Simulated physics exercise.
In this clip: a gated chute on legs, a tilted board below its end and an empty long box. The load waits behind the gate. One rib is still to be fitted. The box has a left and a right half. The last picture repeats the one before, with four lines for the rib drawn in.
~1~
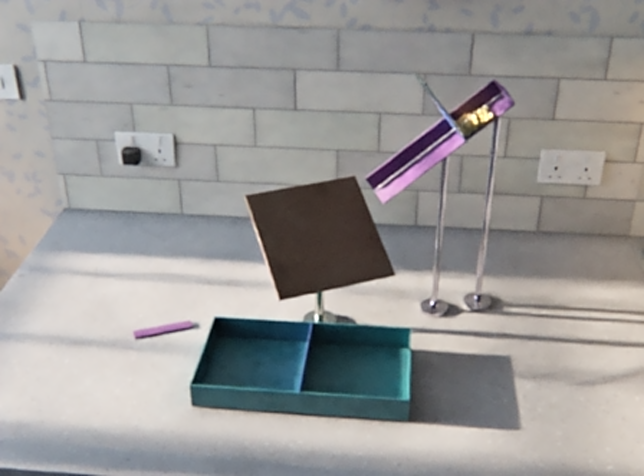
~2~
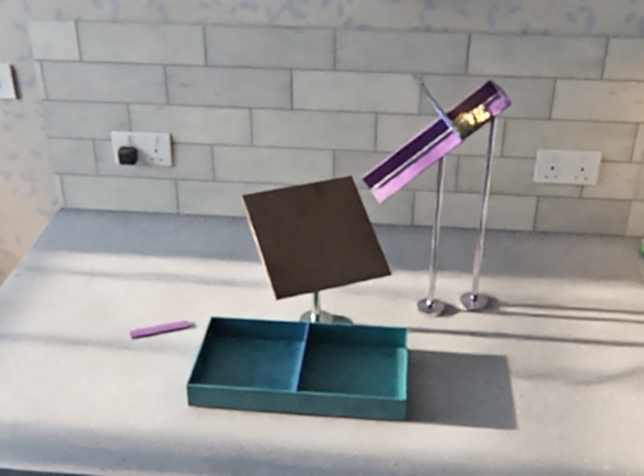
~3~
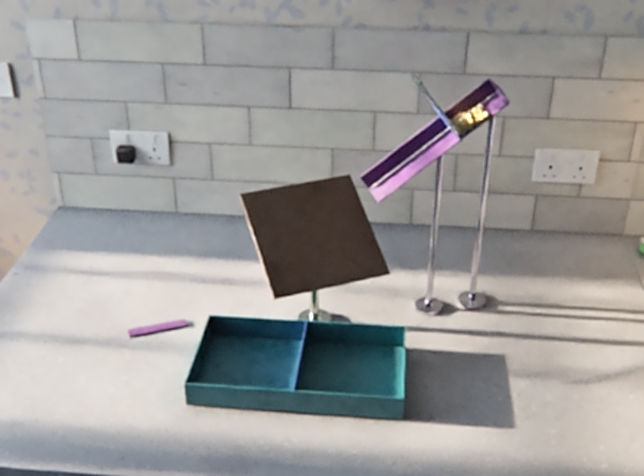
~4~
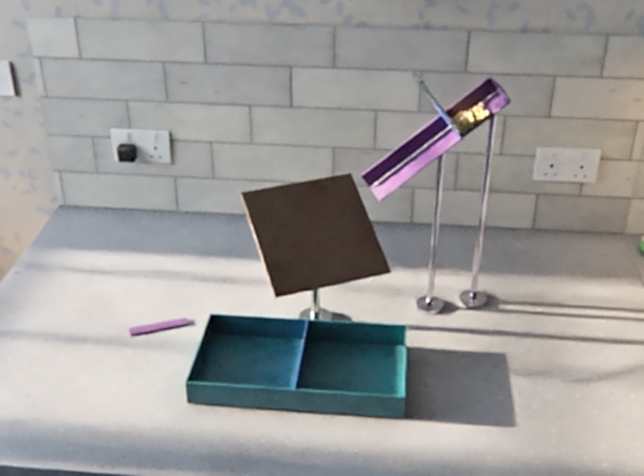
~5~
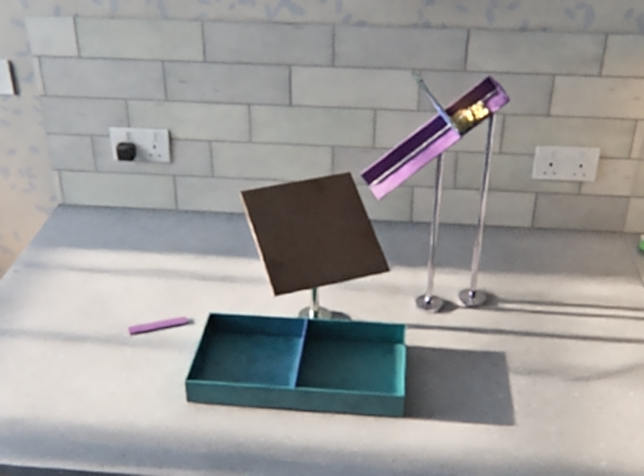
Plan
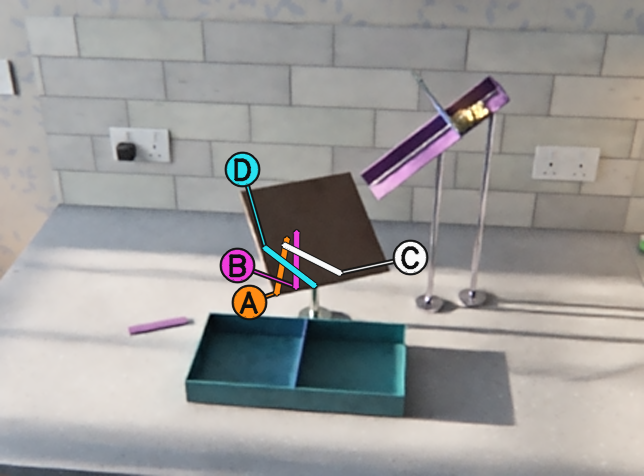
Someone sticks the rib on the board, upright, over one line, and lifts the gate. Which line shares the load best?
I would pick line A.
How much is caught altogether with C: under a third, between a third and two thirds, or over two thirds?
It is over two thirds.
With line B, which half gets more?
More lands on the right.
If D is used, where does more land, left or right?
More lands on the right.
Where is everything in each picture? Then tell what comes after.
Load behind the gate at (470, 124), soya beans; lip of the chute at (379, 198), sloping fairly steeply, in the first picture.
Middle of the board at (316, 234), tilted fairly steeply; middle of its low edge at (335, 287); of its high edge at (298, 185), in the second picture.
Front corners of the box at (185, 383) and (404, 398); front end of its middle wall at (293, 391); gate still shut at (443, 116), in the third picture.
Middle of the load at (466, 121); lip at (375, 195), in the fourth picture.
Middle of the load at (465, 120); lip at (374, 194), in the fifth picture.
On the marked copy, line A from (286, 239) to (276, 292); line B from (296, 232) to (296, 287); line C from (284, 245) to (339, 272); line D from (265, 248) to (314, 285).
If A is chosen, of what is caught, about two thirds in the left half, about a third in the right.
If B is chosen, of what is caught, a small part in the left half, most in the right.
If C is chosen, of what is caught, a small part in the left half, nearly all in the right.
If D is chosen, of what is caught, none in the left half, all in the right.
